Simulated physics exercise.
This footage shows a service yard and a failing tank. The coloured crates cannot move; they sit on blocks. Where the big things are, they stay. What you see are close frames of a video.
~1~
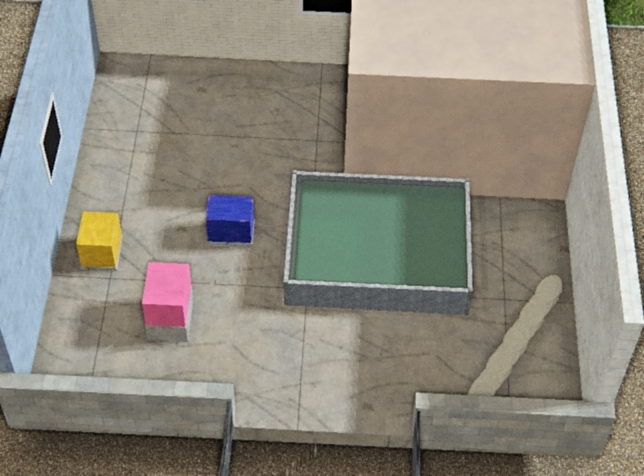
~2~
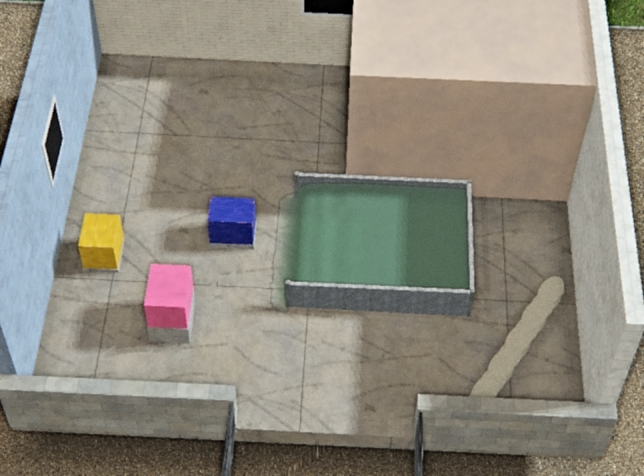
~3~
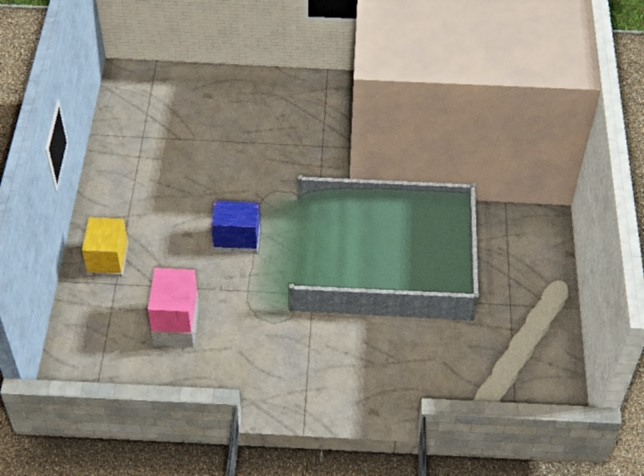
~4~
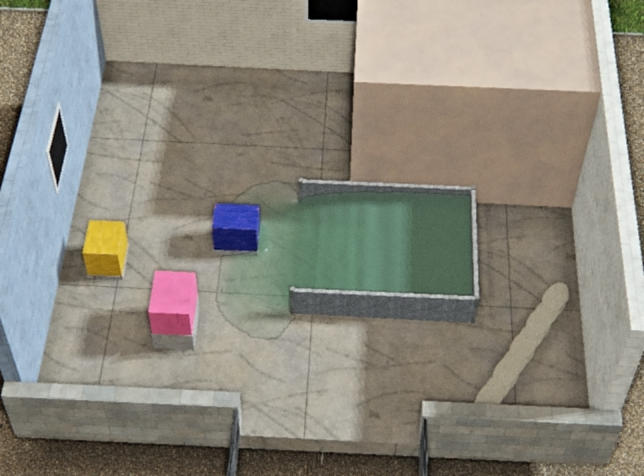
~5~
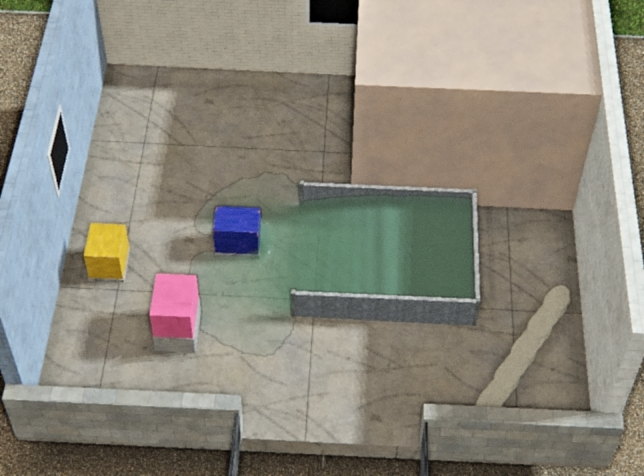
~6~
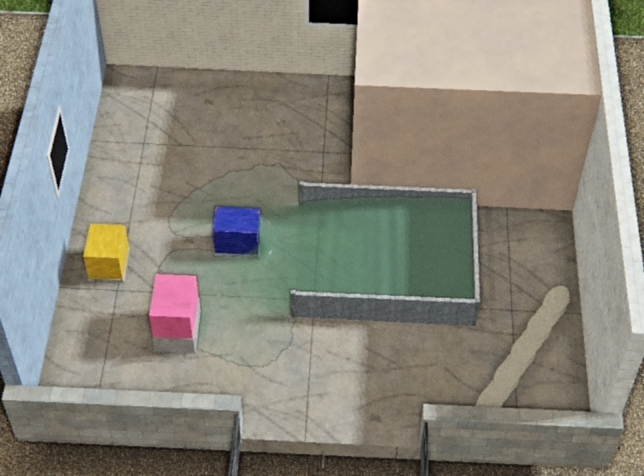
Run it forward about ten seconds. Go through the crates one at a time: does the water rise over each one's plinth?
In order: Blue crate: Reached by water. Yellow crate: Reached by water. Pink crate: Kept safe.
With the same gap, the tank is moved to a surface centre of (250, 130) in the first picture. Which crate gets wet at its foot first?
My pick is the one in yellow.
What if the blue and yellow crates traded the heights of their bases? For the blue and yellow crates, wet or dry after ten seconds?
Blue is reached, yellow is reached.
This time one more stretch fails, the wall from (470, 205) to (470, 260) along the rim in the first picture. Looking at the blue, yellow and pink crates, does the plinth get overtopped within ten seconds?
The blue crate is not reached; the yellow crate is not reached; the pink crate is not reached.
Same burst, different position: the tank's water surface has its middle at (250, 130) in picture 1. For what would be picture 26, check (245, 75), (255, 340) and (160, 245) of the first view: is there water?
Taking the three spots in order: Swamped, bare, swamped.
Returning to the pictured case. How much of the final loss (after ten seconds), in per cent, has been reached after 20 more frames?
My guess would be around 10 percent.
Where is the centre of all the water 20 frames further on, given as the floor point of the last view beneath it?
Close to (238, 258).
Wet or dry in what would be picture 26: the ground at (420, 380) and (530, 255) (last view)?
Dry, dry.
A moment on, water covers 25 % of the floor; the blue crate water round its plinth, the yellow crate water round its plinth, the pink crate water round its plinth.
Next, water covers 45 % of the floor; the blue crate water round its plinth, the yellow crate water round its plinth, the pink crate water round its plinth.
Then, water covers 60 % of the floor; the blue crate water round its plinth, the yellow crate water round its plinth, the pink crate water round its plinth.
Later, water covers 65 % of the floor; the blue crate water round its plinth, the yellow crate water round its plinth, the pink crate water round its plinth.
In the end, water covers 85 % of the floor; the blue crate was topped, the yellow crate was topped, the pink crate stayed above the water.
